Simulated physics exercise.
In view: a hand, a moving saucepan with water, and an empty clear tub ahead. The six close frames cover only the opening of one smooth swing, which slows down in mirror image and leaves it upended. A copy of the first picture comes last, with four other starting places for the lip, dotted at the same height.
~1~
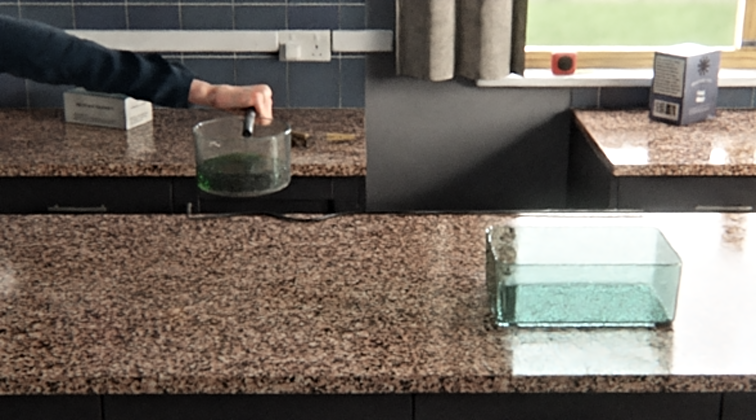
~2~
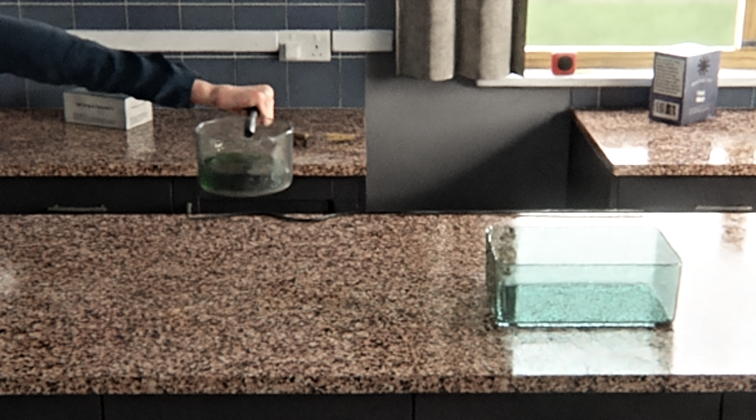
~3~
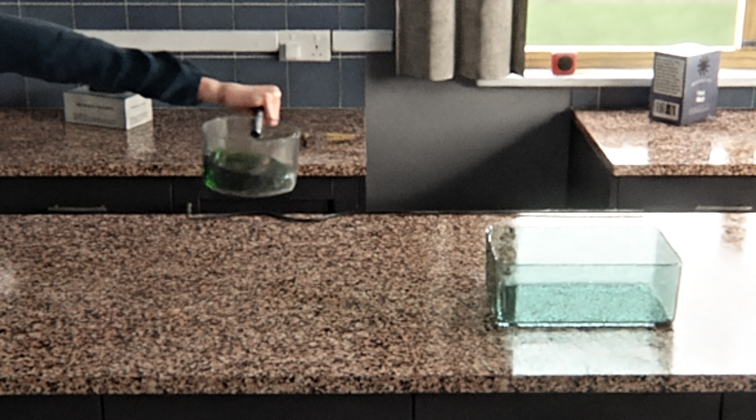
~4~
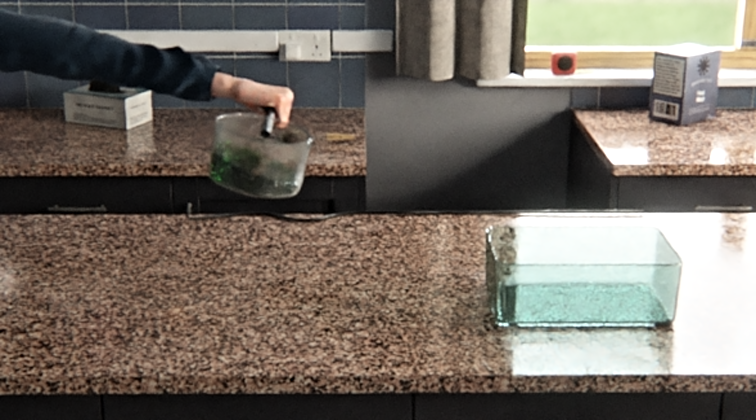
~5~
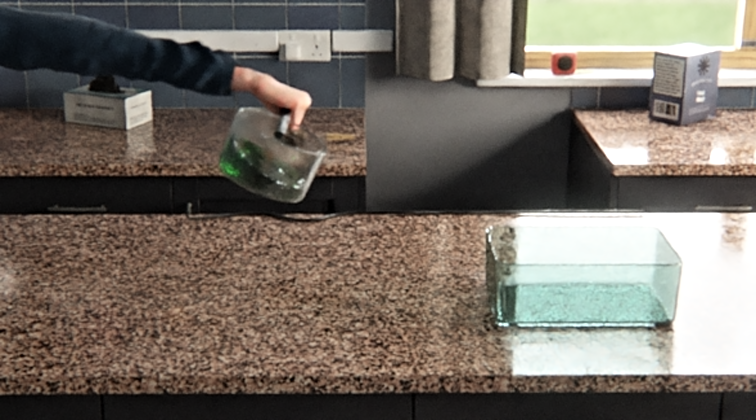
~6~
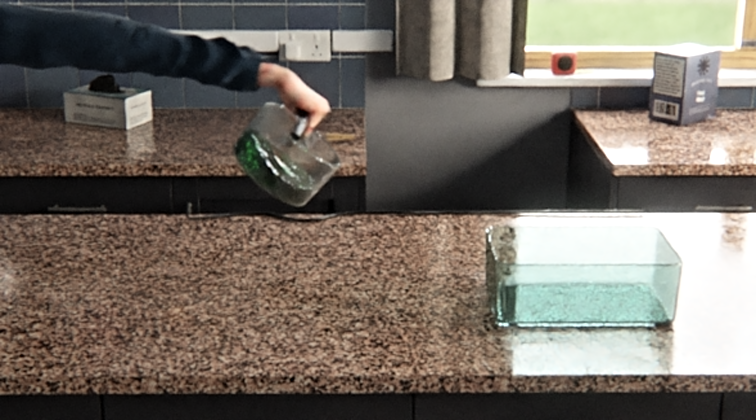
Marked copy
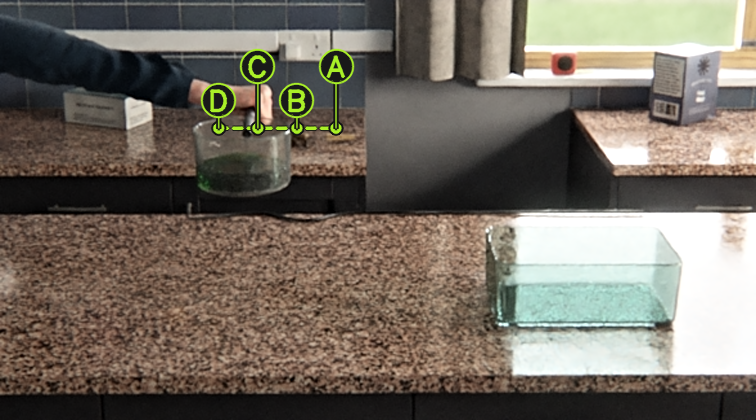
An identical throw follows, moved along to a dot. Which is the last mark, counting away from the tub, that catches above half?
I would pick spot A.
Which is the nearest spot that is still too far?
That is spot B.
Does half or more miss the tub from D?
Yes.
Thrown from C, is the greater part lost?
Yes.
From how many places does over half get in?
One.
On the marked copy, A at (336, 128); B at (296, 128); C at (257, 128); D at (218, 128).
With A, about 81 % lands in the tub, 11 % falls short and 8 % goes beside or beyond.
With B, about 9 % lands in the tub, 85 % falls short and 6 % goes beside or beyond.
With C, about 0 % lands in the tub, 95 % falls short and 5 % goes beside or beyond.
With D, about 0 % lands in the tub, 100 % falls short.
